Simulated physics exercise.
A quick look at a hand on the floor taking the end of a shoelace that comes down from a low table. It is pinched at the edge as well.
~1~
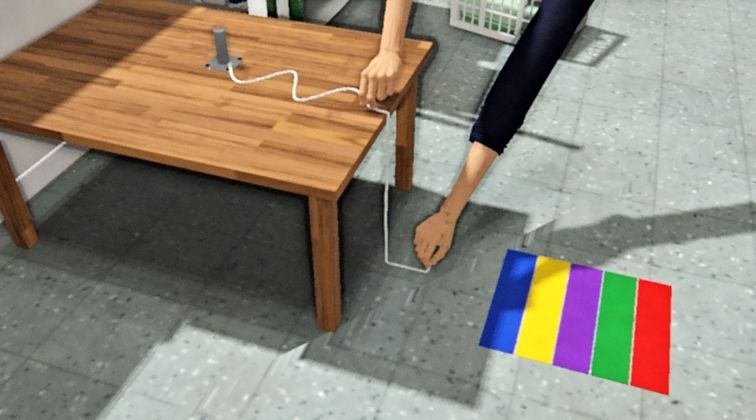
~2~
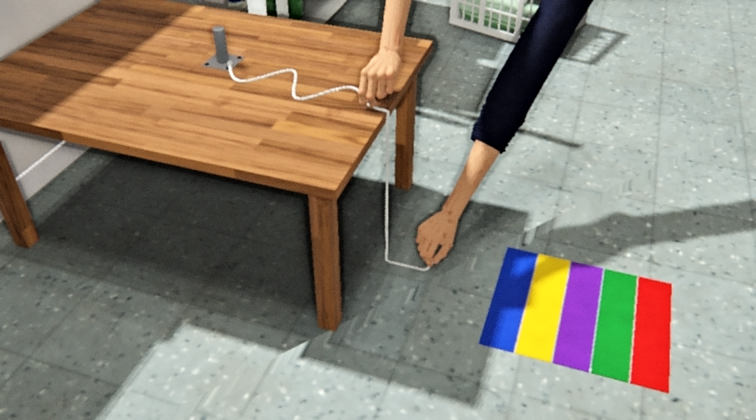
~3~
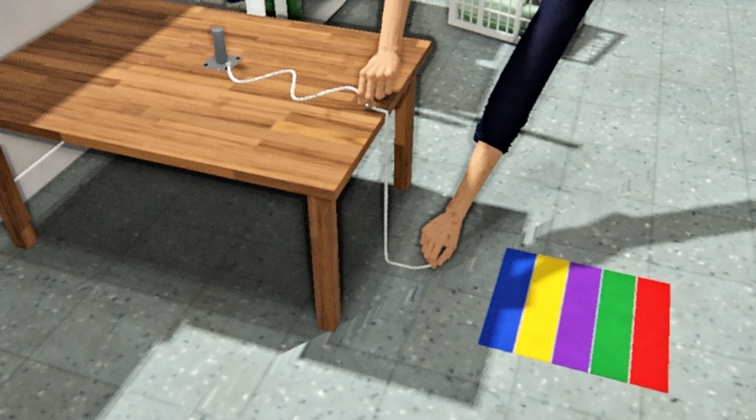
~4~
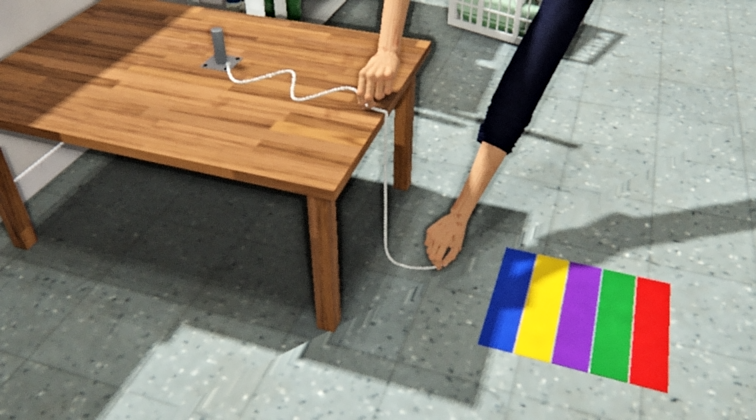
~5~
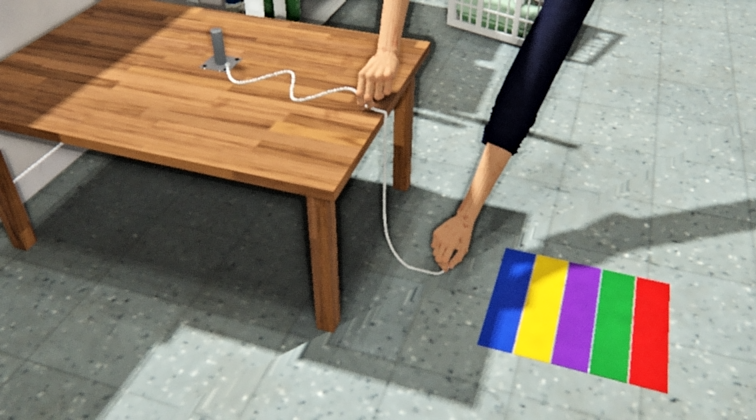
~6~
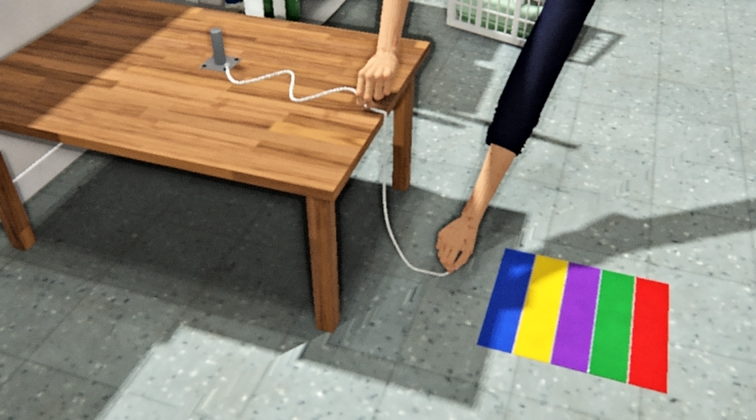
On a speckled grey tile floor beside a low wooden table, the view looks down from above and stays still. A white shoelace winds from a small grey post across the tabletop to a hand pinching it at the edge, then hangs to another hand left of blue, yellow, purple, green and red stripes. The lower hand draws the lace's end slightly rightward, and its hanging bend softens into a curve.
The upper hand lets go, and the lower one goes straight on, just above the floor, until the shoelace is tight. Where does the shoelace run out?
The end stops over the red strip.
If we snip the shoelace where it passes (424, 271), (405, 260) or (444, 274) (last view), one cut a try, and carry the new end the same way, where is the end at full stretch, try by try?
In that order: (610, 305), (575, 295) and (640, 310).
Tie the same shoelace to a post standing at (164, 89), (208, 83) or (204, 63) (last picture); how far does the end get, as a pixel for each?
Near (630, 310), (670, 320) and (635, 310).
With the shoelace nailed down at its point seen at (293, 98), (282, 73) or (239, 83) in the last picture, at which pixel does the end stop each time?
In that order: (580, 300), (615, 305) and (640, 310).
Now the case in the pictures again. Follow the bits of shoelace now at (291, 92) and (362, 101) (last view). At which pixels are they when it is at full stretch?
The first at (347, 96), the second at (436, 146).
Soon after, end near (602, 303); over green.
After that, end near (638, 312); over red.
At the stop, end near (659, 316); over red. It gets as far as the red strip.
